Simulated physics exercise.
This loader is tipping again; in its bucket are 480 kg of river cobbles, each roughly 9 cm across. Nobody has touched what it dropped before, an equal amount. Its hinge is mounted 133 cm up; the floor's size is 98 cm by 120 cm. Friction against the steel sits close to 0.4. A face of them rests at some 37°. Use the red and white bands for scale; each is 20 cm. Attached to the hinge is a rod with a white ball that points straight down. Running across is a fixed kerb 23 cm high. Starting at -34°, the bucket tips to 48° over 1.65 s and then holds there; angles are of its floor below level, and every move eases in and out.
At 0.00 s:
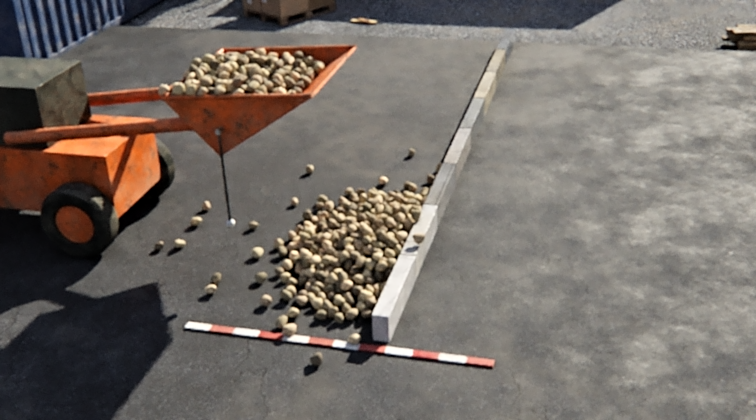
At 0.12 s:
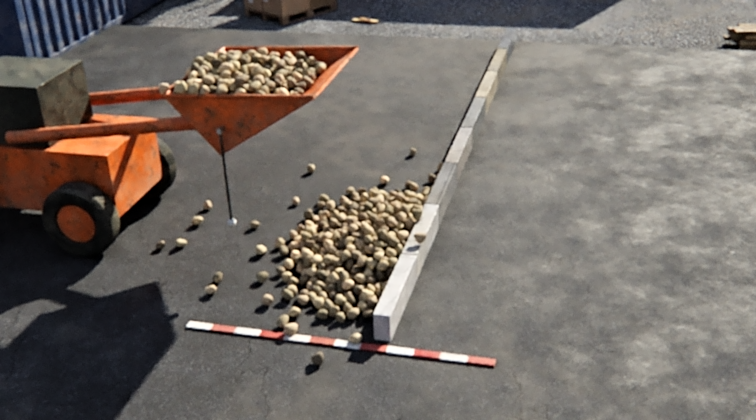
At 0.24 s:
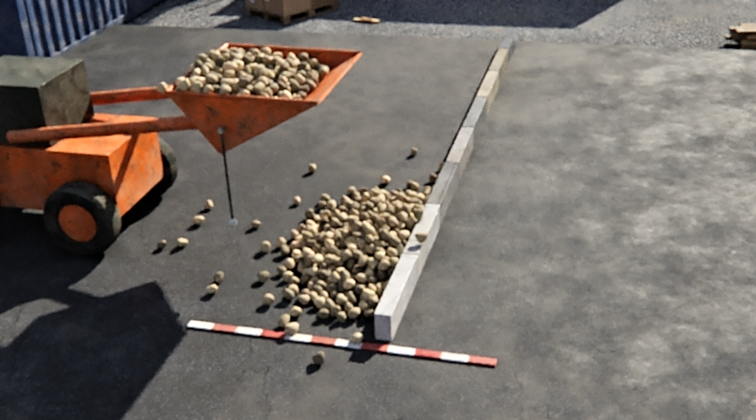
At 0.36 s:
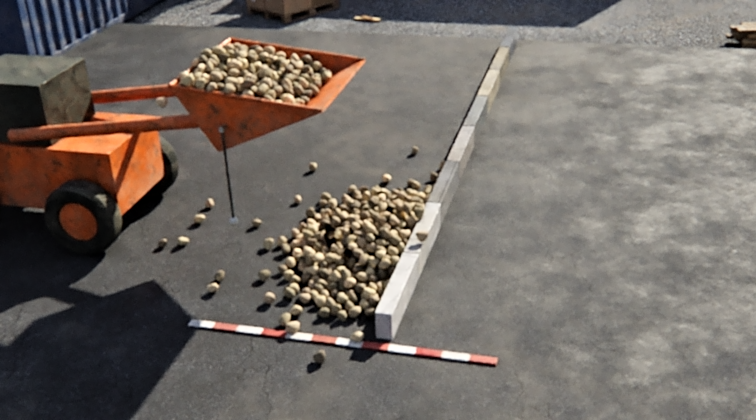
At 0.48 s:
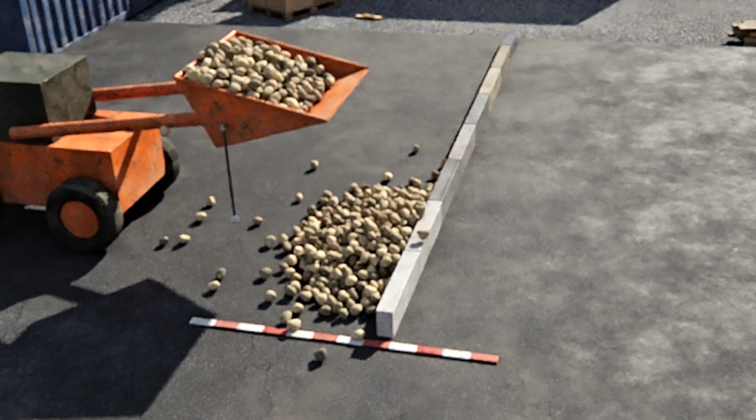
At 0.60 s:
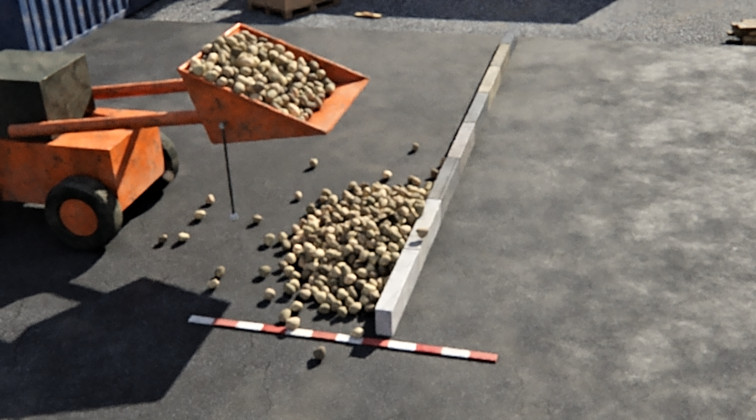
The clip shows an orange loader holding a bucket of rounded stones above a paved yard, beside a stone pile resting against a low kerb; the bucket gradually tilts its front lip downward while the pile stays still.
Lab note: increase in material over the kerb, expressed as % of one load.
Increase: 1 %.
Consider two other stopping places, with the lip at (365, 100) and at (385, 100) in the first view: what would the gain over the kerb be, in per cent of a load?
30 % and 45 %.
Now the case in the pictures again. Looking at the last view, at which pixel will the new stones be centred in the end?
In the last view, about pixel (347, 223).
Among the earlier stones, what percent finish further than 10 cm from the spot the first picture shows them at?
Estimate: 15 %, roughly.
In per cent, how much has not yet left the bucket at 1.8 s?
Around 15 per cent of the load is still inside.
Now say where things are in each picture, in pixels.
In the first picture, the bucket is at -34°, its lip at (312, 96); the top of the load is at (239, 59). The earlier load is highest near (388, 224), 28 cm above ground level, 101 % on this side of the kerb.
The second picture shows lip at (314, 97), floor tilted -33°, highest stones at (236, 58); the stones move at 0.1 m/s on average.
In the third picture, the bucket is at -29°, its lip at (318, 103); the top of the load is at (228, 58); the stones move at 0.2 m/s on average.
In the fourth picture, the bucket is at -24°, its lip at (322, 111); the top of the load is at (225, 54); the stones move at 0.2 m/s on average.
The fifth picture shows lip at (326, 121), floor tilted -17°, highest stones at (230, 49); the stones move at 0.3 m/s on average.
In the sixth picture, the bucket is at -9°, its lip at (327, 133); the top of the load is at (233, 43); the stones move at 0.3 m/s on average.
After 1.2 s the floor is at 35°; in per cent of one load, 96 in the bucket, 105 on this side of the kerb; the foremost stones are at (413, 232).
After 1.8 s the floor is at 48°; in per cent of one load, 16 in the bucket, 185 on this side of the kerb; the foremost stones are at (415, 226).
After 2.1 s the floor is at 48°; in per cent of one load, 0 in the bucket, 200 on this side of the kerb, 1 over the kerb; the foremost stones are at (430, 239).
After 4.8 s the floor is at 48°; in per cent of one load, 0 in the bucket, 200 on this side of the kerb, 1 over the kerb; the foremost stones are at (441, 251). Net gain over the kerb, 1.
